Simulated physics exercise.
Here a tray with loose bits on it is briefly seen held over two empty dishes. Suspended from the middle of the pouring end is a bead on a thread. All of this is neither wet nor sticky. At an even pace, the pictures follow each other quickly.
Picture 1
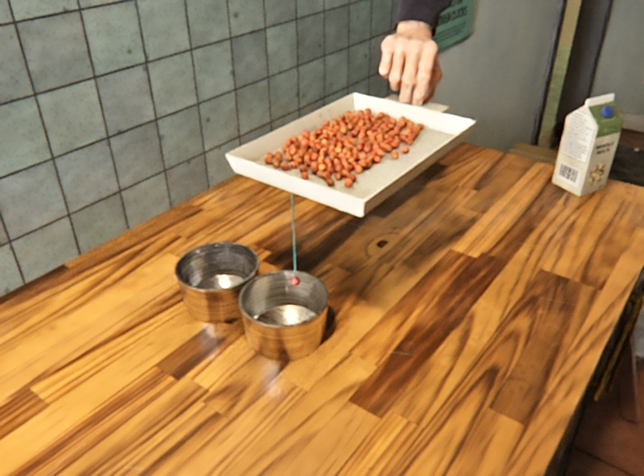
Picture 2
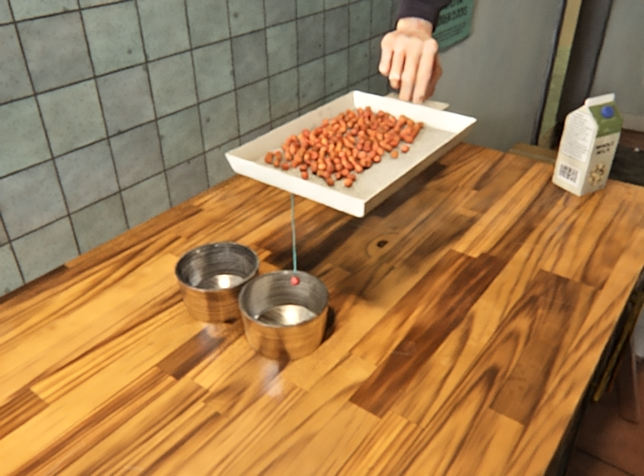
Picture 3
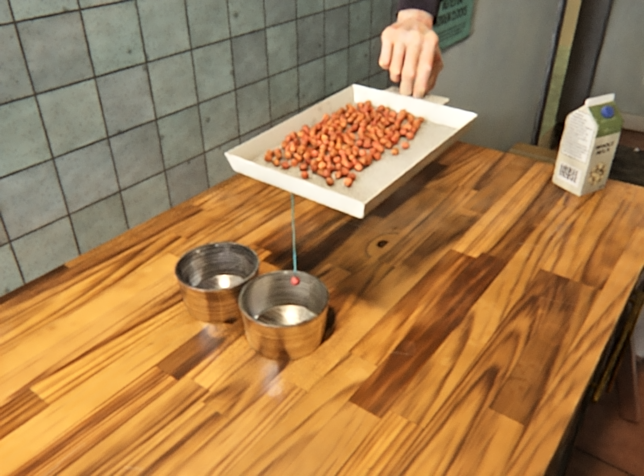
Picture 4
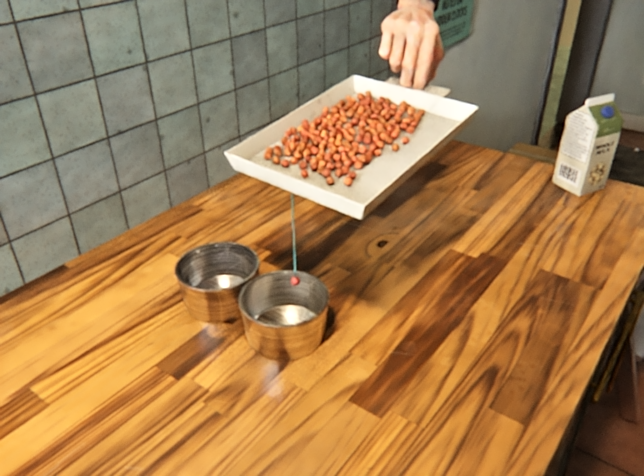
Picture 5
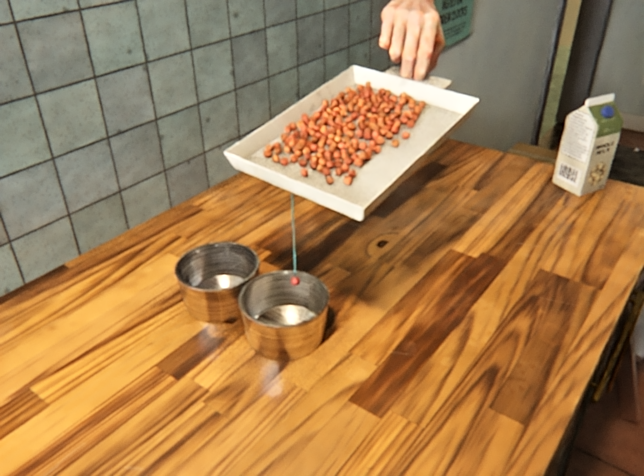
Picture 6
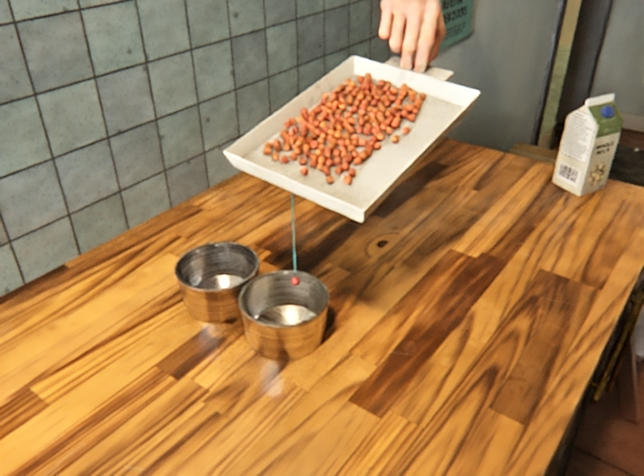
Tray of reddish-brown pellets held by a hand above two empty metal dishes, its handle end slowly rising as it tilts.
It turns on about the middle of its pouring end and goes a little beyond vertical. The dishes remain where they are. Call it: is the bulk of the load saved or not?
The bulk is not saved.
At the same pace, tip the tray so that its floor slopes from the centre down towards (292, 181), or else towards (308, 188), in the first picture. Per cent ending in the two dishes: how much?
For the first aim it is 40 in a hundred, for the second 20 in a hundred.
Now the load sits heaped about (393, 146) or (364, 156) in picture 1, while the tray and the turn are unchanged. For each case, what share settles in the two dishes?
In order, about 10 and 10 in a hundred.
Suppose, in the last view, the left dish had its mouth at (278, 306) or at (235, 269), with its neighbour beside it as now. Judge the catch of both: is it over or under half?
So that's a greater portion the first time round, a lesser portion the second.
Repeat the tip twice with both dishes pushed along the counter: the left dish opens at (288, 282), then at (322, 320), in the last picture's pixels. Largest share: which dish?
So: The one further right first, and the one further left second.
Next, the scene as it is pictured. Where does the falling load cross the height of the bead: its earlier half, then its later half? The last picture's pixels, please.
Initially about (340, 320); subsequently about (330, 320).
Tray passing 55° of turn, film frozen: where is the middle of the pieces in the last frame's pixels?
Centre estimate: (332, 159).
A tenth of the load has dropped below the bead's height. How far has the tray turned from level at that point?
Near 100 degrees.
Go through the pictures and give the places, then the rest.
In the first picture, corners of the pouring end at (234, 154) and (362, 197), level; middle of the load at (344, 141), clay pellets; left dish at (189, 299); right dish at (256, 335); bead on its thread at (296, 281).
In the second picture, corners of the pouring end at (234, 154) and (362, 197), level; middle of the load at (344, 139).
In the third picture, corners of the pouring end at (233, 153) and (362, 199), tipped barely, lowest at the right corner; middle of the load at (344, 136).
In the fourth picture, corners of the pouring end at (233, 152) and (362, 201), tipped a little, lowest at the right corner; middle of the load at (344, 131).
In the fifth picture, corners of the pouring end at (232, 151) and (361, 203), tipped a little, lowest at the right corner; middle of the load at (344, 126).
In the sixth picture, corners of the pouring end at (231, 150) and (361, 205), tipped a little, lowest at the right corner; middle of the load at (344, 120); left dish at (189, 299); right dish at (256, 335).
Soon after the last picture, tray tipped steeply; nearly all on the tray; a stray few in the air.
A little later, tray tipped right over; nearly all on the tray; a stray few in the right dish; a small part outside both; a stray few in the air.
Later still, tray tipped past a quarter turn; a small part in the right dish; most outside both.
At rest, tray tipped past a quarter turn; a small part in the right dish; none in the left dish; most outside both.
